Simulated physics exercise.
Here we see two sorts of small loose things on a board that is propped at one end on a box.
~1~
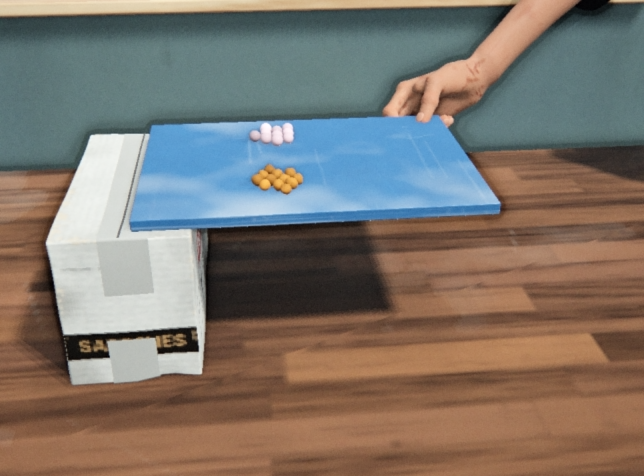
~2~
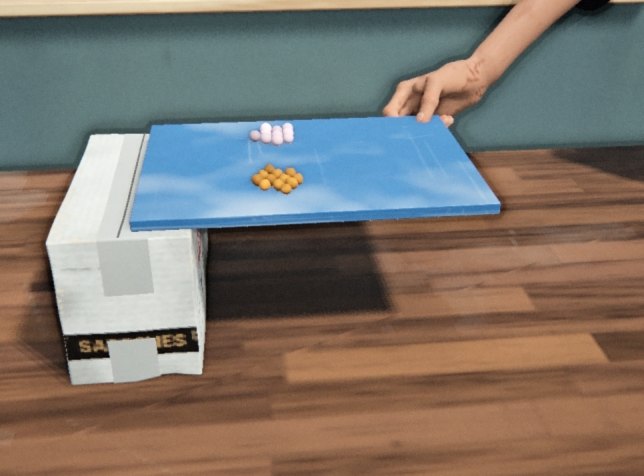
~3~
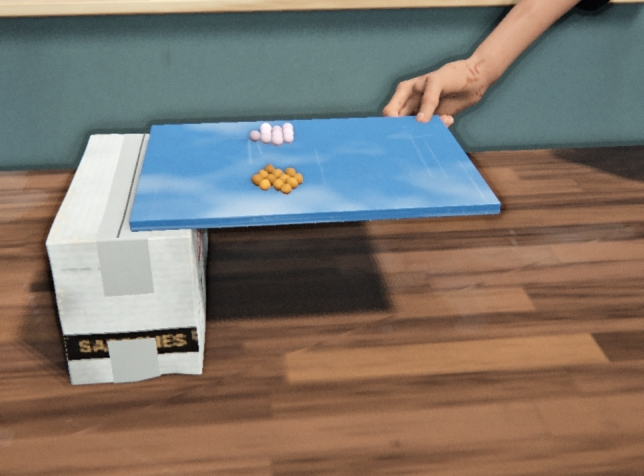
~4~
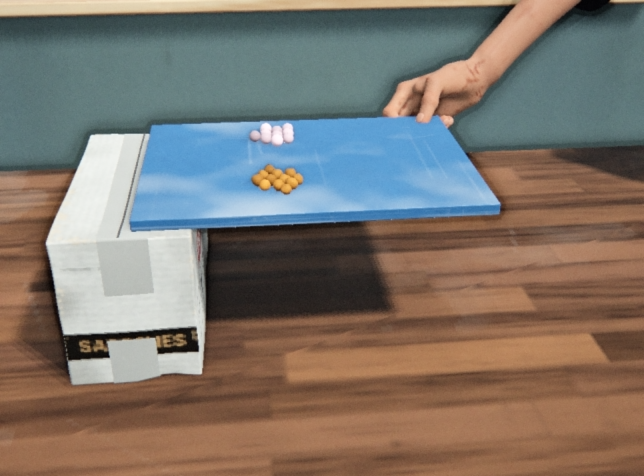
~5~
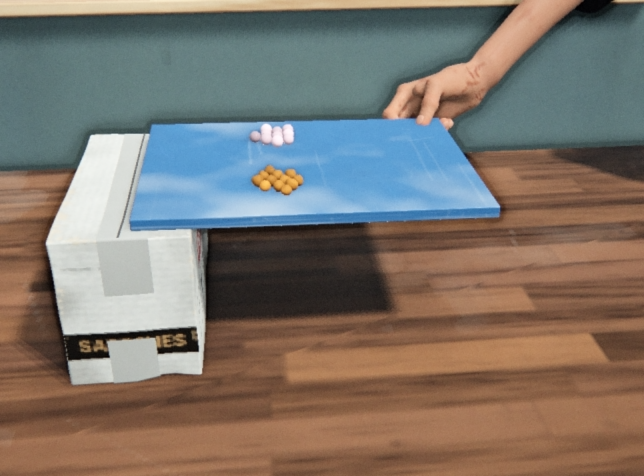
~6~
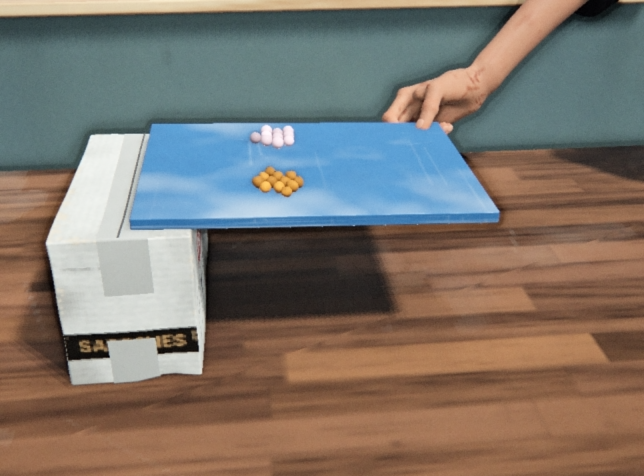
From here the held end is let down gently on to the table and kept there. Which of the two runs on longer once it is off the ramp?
Farther run: The far-side one.
Then, 0.33 s on from there, board sloping at 11°; near portion the whole lot still on the board; far portion the whole lot still on the board.
Then, 0.76 s on from there, board sloping at 25°; near portion the whole lot still on the board; far portion mostly less than half a board's length out.
Then, 1.21 s on from there, board resting at 34°; near portion mostly up to a board's length out; far portion mostly up to a board's length out.
In the end, board resting at 34°; near portion mostly up to a board's length out; far portion mostly more than two board lengths out, near two thirds gone off the table; the far portion has gone farther.
